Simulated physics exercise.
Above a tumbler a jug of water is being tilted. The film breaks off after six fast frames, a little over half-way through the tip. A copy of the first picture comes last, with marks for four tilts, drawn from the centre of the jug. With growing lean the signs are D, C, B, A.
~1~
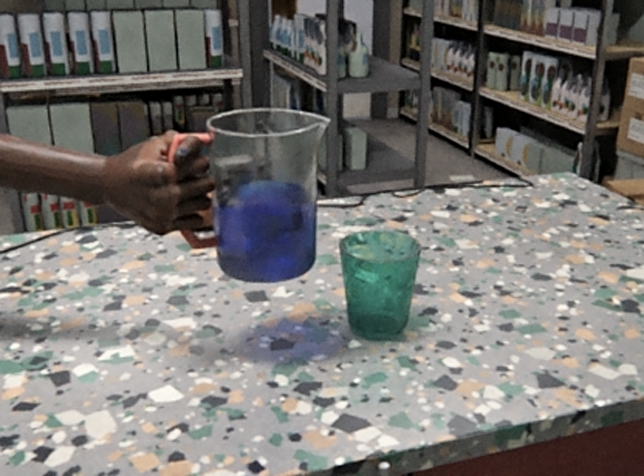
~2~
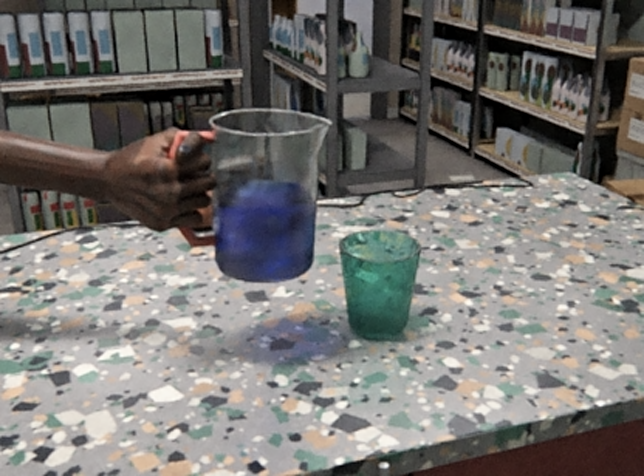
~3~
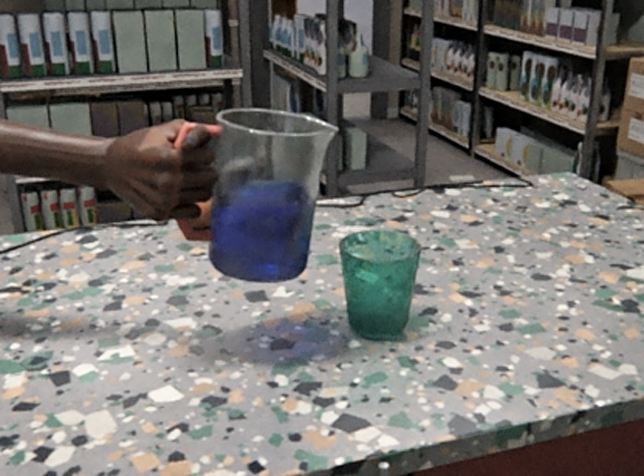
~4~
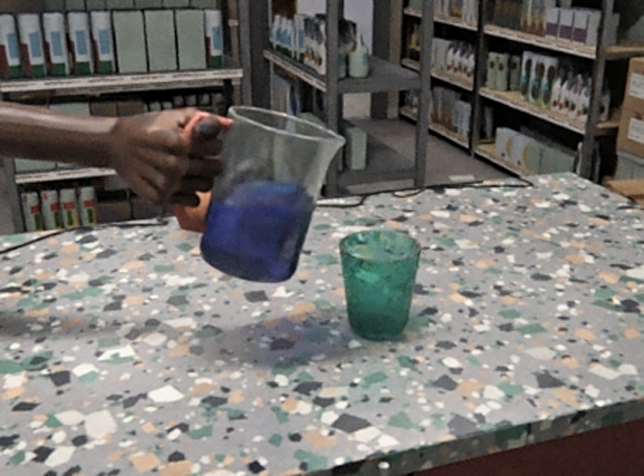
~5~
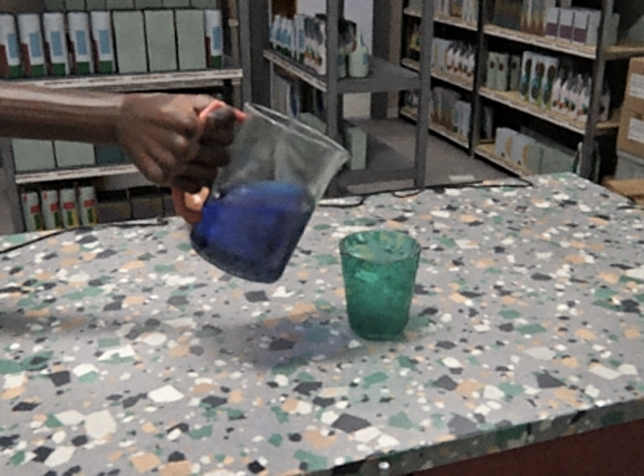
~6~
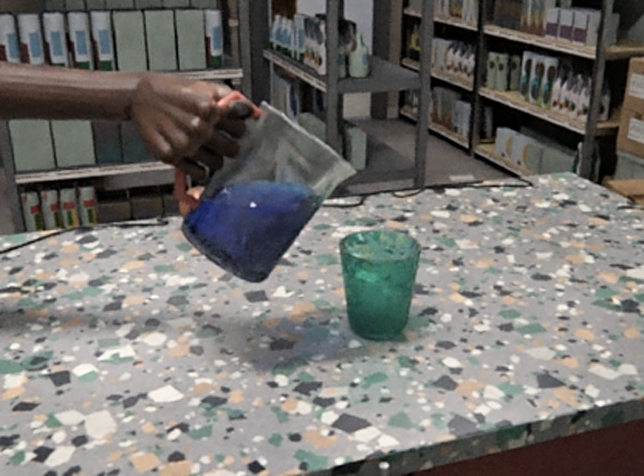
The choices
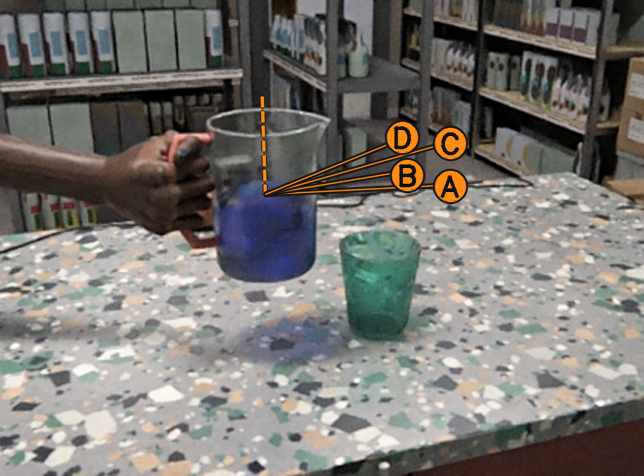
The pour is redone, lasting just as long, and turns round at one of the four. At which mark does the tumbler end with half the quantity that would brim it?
D works best here.
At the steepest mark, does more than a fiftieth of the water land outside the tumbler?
Yes, it does.
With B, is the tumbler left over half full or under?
Over half.
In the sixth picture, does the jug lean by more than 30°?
Yes.
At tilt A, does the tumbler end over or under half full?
Over half.
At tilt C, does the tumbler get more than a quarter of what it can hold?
Yes, clearly.
On the marked copy, A at (433, 185); B at (390, 173); C at (433, 146); D at (386, 145).
If A is chosen, the tumbler ends with about 93 % of what it can hold; 15 % of the water is spilt.
If B is chosen, the tumbler ends with about 84 % of what it can hold; 7 % of the water is spilt.
If C is chosen, the tumbler ends with about 71 % of what it can hold.
If D is chosen, the tumbler ends with about 48 % of what it can hold.
